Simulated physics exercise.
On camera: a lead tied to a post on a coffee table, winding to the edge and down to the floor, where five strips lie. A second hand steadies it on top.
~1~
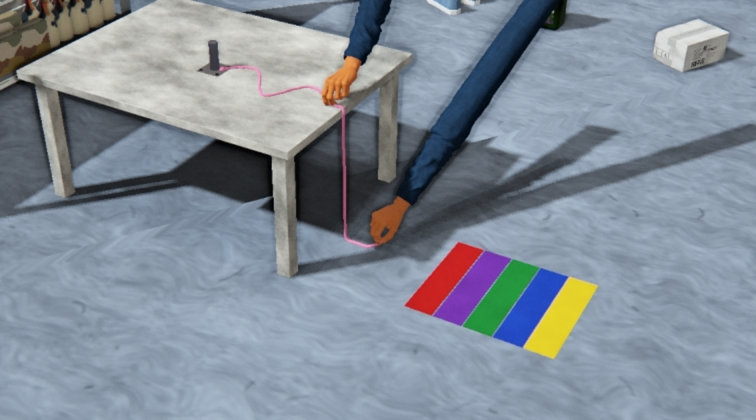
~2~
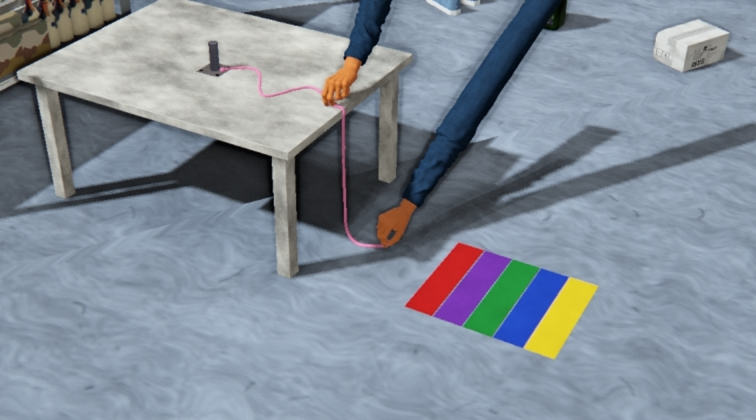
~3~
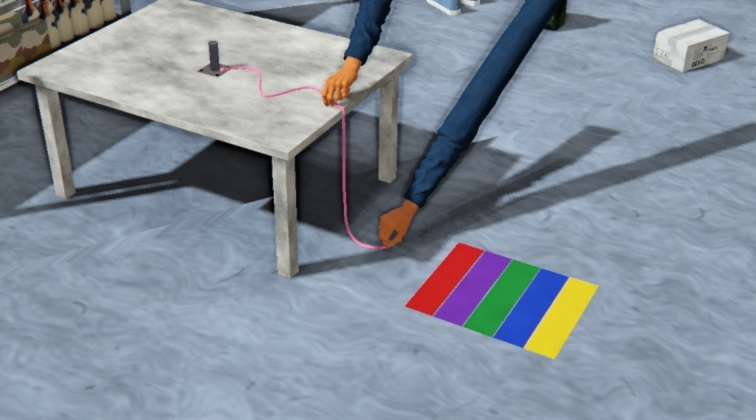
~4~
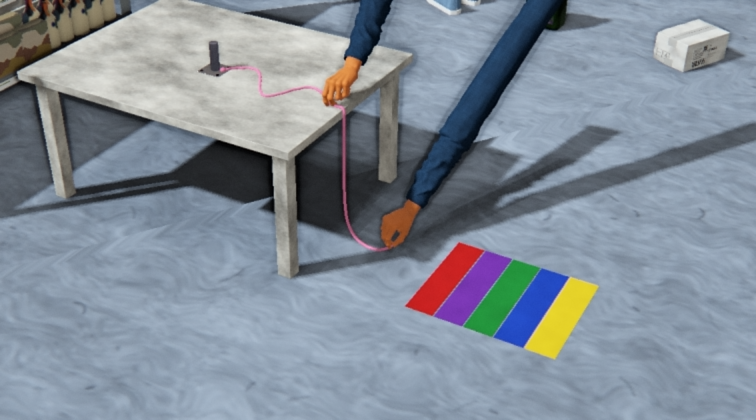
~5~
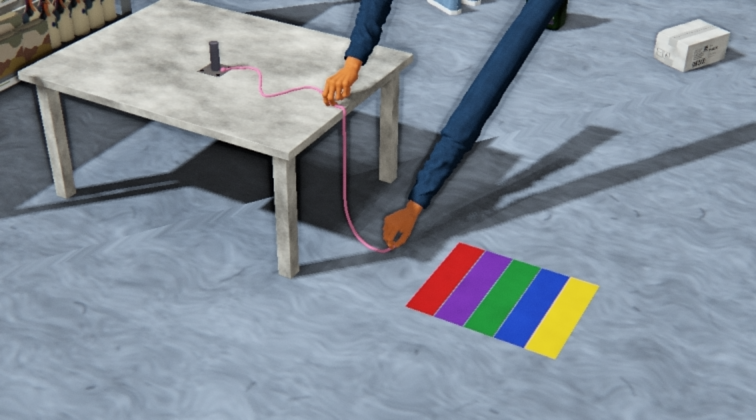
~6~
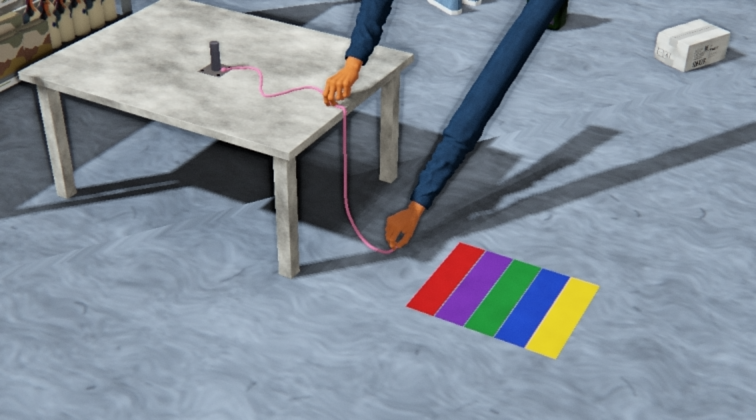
Two hands holding a pink cord running from a post across a table to the floor, the lower hand shifting slightly right.
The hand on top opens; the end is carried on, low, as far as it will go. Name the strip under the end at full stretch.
The end stops over the blue strip.
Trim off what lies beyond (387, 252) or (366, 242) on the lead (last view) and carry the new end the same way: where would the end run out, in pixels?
Near (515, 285) and (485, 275).
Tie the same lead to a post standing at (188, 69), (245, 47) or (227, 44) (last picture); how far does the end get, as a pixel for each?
Near (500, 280), (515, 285) and (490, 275).
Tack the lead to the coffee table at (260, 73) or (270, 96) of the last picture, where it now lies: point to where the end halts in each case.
Try by try, around (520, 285) and (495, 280).
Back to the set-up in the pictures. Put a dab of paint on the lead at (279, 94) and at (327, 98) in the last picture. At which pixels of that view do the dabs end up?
At (315, 98), then (367, 131).
Early on, end near (479, 274); over purple.
Midway, end near (515, 285); over green.
At the end of the slack, end near (535, 292); over blue. It gets as far as the blue strip.
